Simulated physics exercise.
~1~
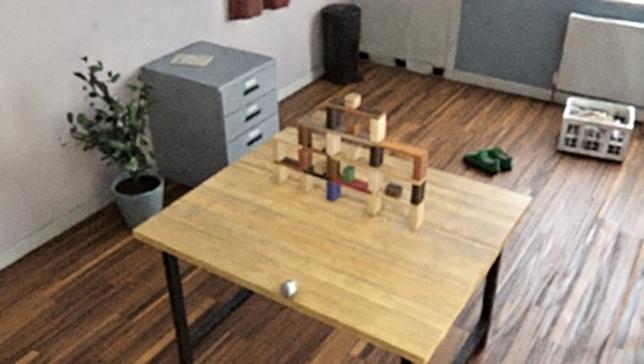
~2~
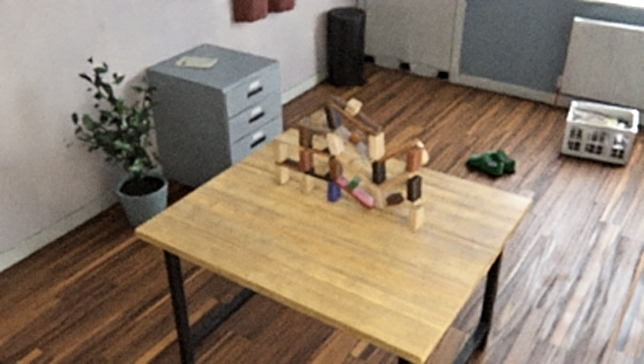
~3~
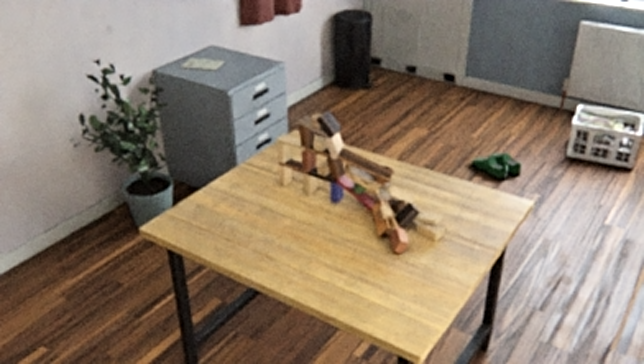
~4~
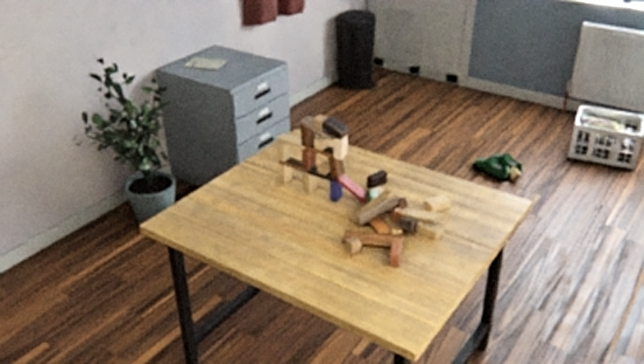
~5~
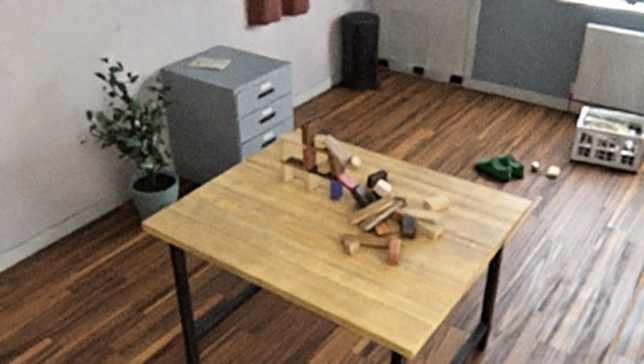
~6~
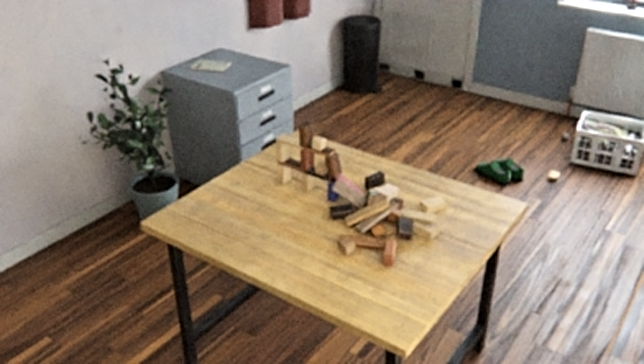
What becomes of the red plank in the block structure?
The red plank falls, ending up on a slope among the collapsed blocks on the table.
